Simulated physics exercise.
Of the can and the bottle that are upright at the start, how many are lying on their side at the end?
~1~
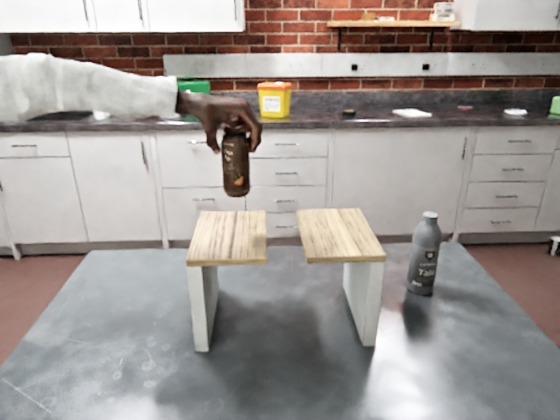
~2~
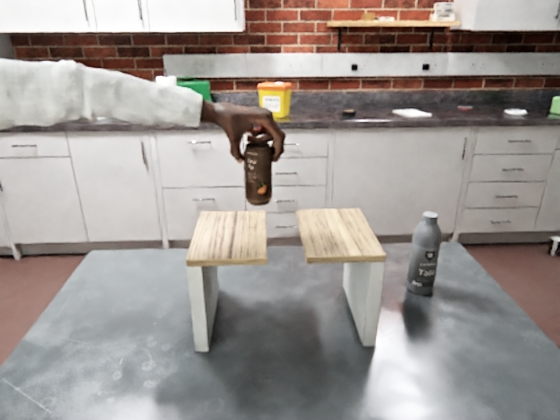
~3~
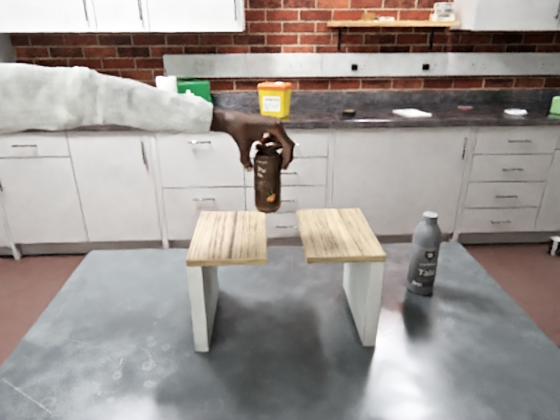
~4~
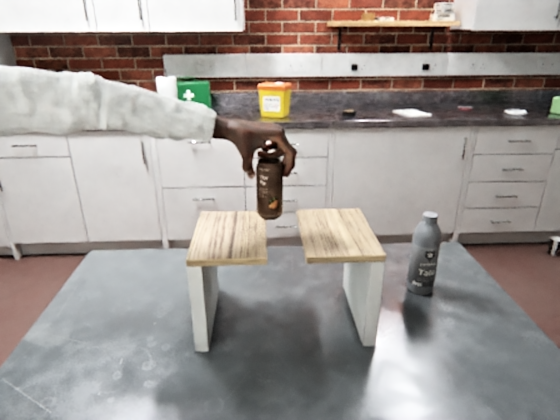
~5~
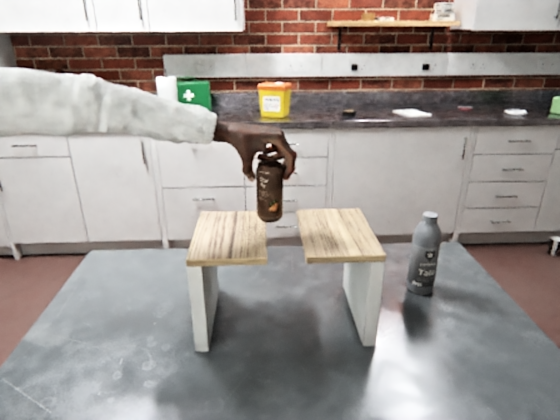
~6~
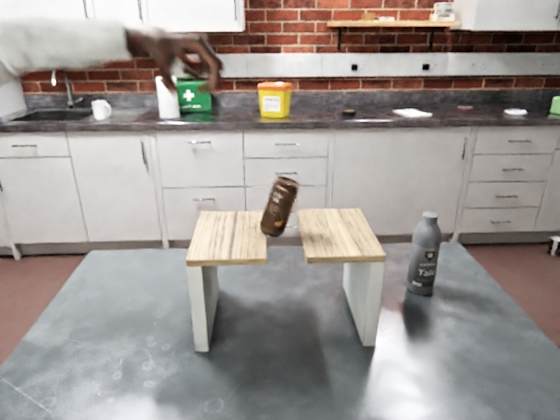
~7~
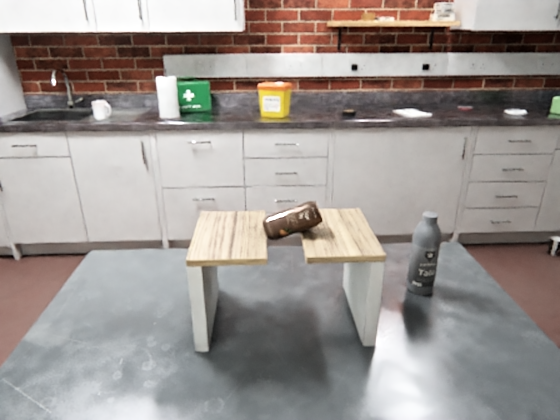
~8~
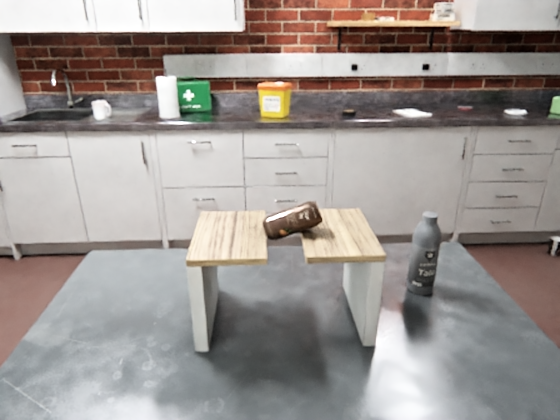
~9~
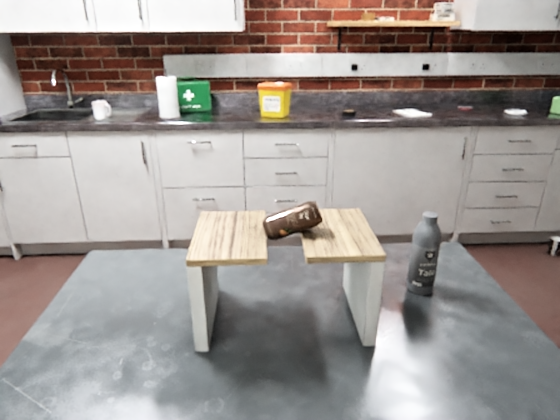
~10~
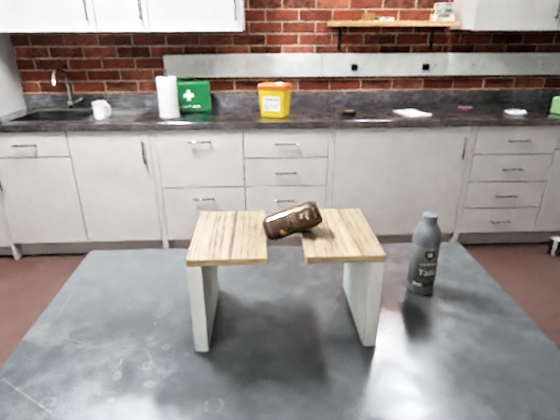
One of them is lying on its side at the end, the brown can, while the grey bottle is still standing.
The footage shows a hand holding an upright brown can above the gap in a wooden-topped stand, moving it right and down, then letting go. The can tips over and lodges on its side across the gap, while a grey bottle stays standing to the right.
